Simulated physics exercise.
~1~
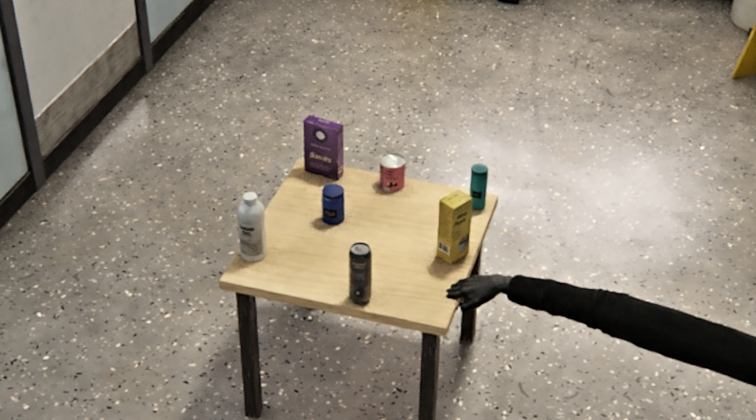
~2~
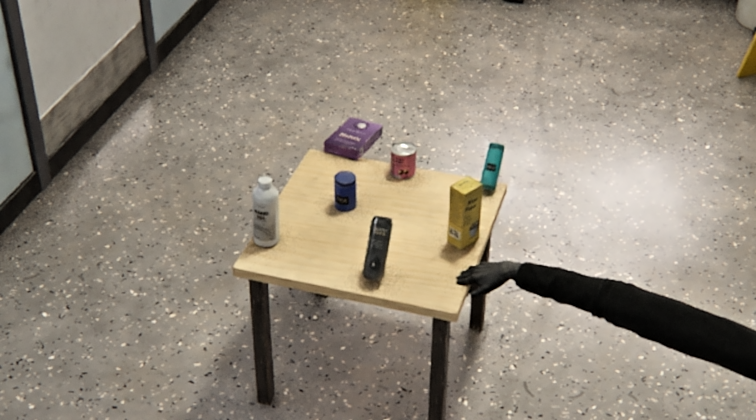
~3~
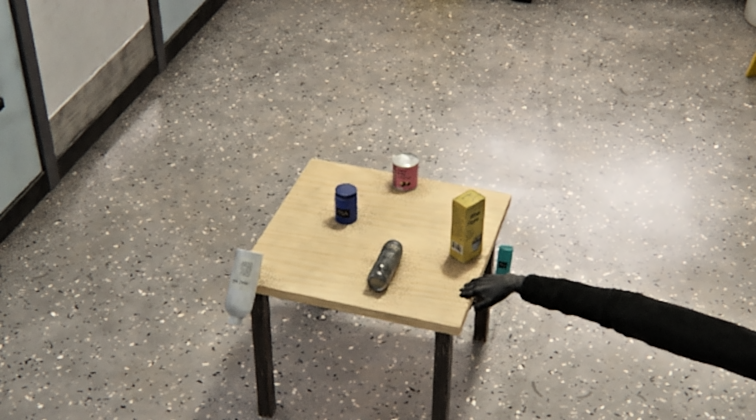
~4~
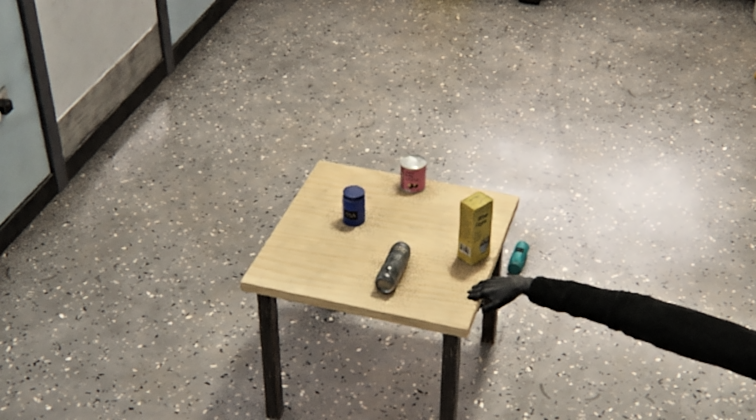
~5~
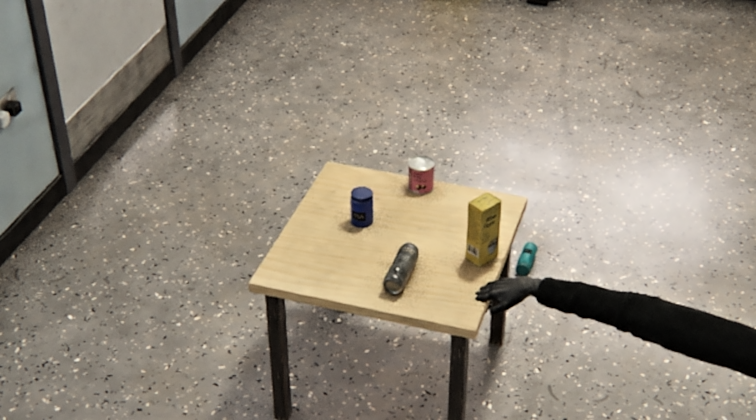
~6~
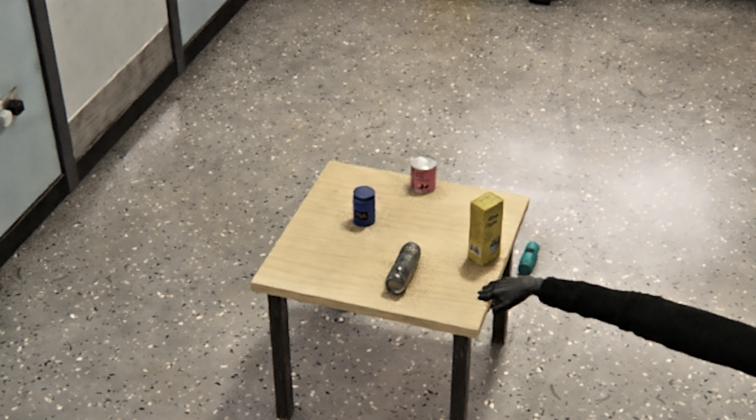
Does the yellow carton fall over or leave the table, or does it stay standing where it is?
The yellow carton stays standing in its place on the right side of the table.
A light wooden table with dark legs stands on a speckled floor, seen from above, with seven items on it and a black-sleeved arm reaching to its front right corner. A purple packet stands at the back left, a white bottle at the left, a grey can in front, and a turquoise shaker at the right, around a blue jar, pink tin and yellow carton. The packet topples at the back edge as the shaker and can lean. Then the packet is gone from the tabletop, while the bottle and shaker drop off opposite sides. The can lies on its side, the shaker rests on the floor, and the jar, tin and carton remain upright.
